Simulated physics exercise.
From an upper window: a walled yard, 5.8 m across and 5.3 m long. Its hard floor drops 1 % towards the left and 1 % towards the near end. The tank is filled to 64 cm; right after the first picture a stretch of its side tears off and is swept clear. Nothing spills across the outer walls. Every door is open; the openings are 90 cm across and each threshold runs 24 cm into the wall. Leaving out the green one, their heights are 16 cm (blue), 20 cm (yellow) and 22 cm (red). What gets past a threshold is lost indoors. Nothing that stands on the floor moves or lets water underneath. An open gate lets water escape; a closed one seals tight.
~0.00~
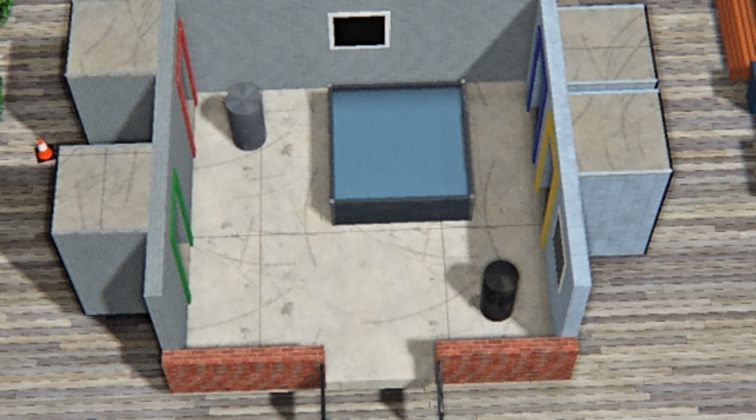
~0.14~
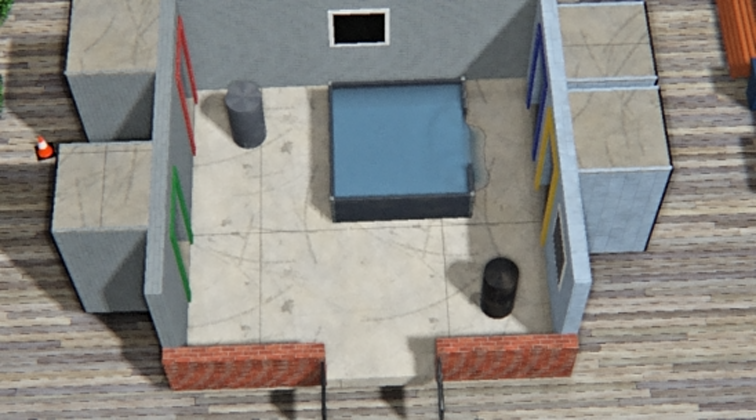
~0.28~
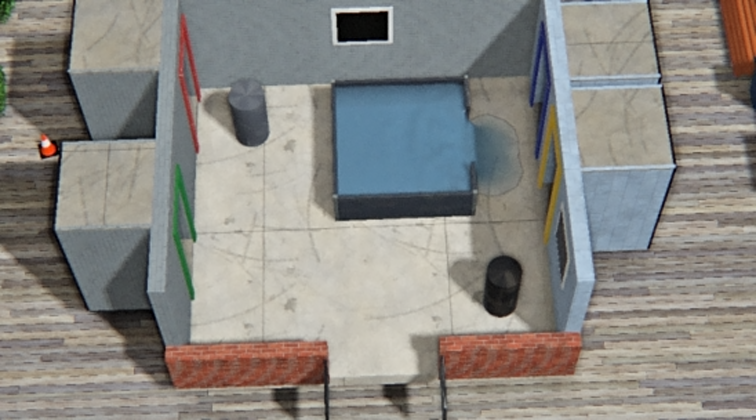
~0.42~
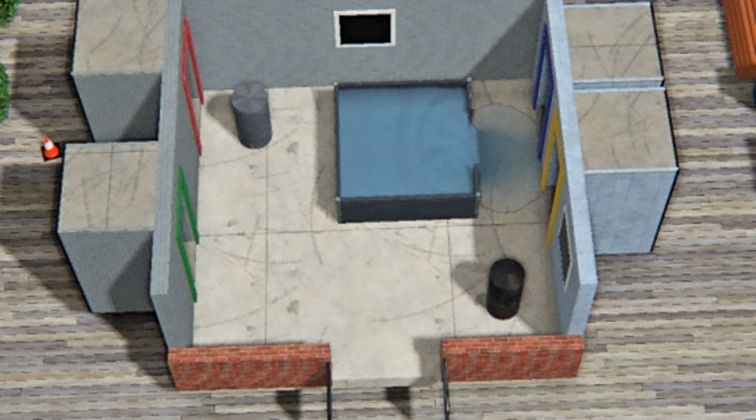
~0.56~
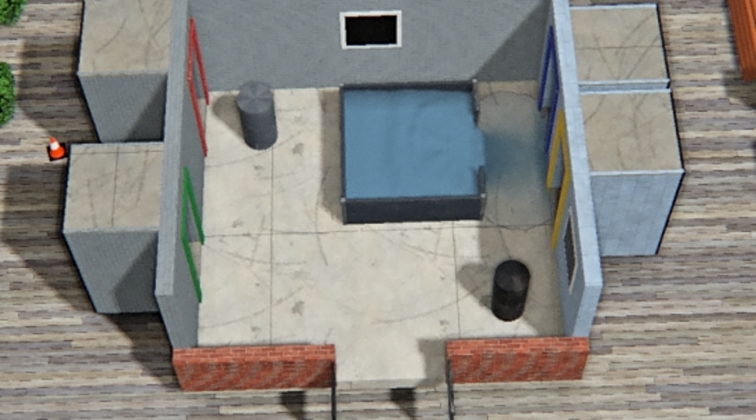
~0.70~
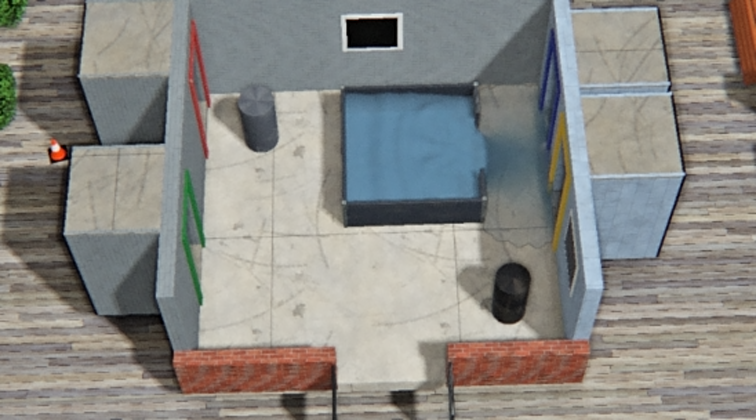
Water poured out of a gap that opened in the right side of a blue-filled tank in a walled yard, then spread across the pale floor towards the wall with the blue and yellow doors.
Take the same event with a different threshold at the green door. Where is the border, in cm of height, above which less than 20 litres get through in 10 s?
At least 8.5 cm or so.
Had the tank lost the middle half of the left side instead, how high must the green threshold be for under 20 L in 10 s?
Some 14.0 cm.
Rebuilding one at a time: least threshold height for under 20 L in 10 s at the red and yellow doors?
Roughly 15 cm at red and 20 cm at yellow.
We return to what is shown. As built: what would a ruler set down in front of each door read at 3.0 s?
Depths in cm: Blue 28, yellow 17, green 0, red 0.
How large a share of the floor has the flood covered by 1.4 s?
Near 20 per cent is wet.
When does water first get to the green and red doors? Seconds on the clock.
Green 5.0 s, red 3.4 s.
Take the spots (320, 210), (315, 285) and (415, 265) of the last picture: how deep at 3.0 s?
In that order: 0, 0 and 1 cm.
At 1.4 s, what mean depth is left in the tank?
Roughly 47 cm on average.
After 1.4 s water covers 20 % of the floor, deepest (44 cm) near (535, 166); it has not reached the green door.
After 3.0 s water covers 45 % of the floor, deepest (32 cm) near (538, 86); it has not reached the green door.
After 10.0 s water covers 95 % of the floor, deepest (15 cm) near (198, 374); 14 cm at the green door, 2 litres in over its 13 cm threshold.
At the green door as built, the water arrived by 5.2 s and peaked near 14 cm at 10.0 s.
With a threshold of 7 cm, 34 litres would have come in within the 10 s; with 10.5 cm, 9 litres. So under 20 litres takes about 8.5 cm.
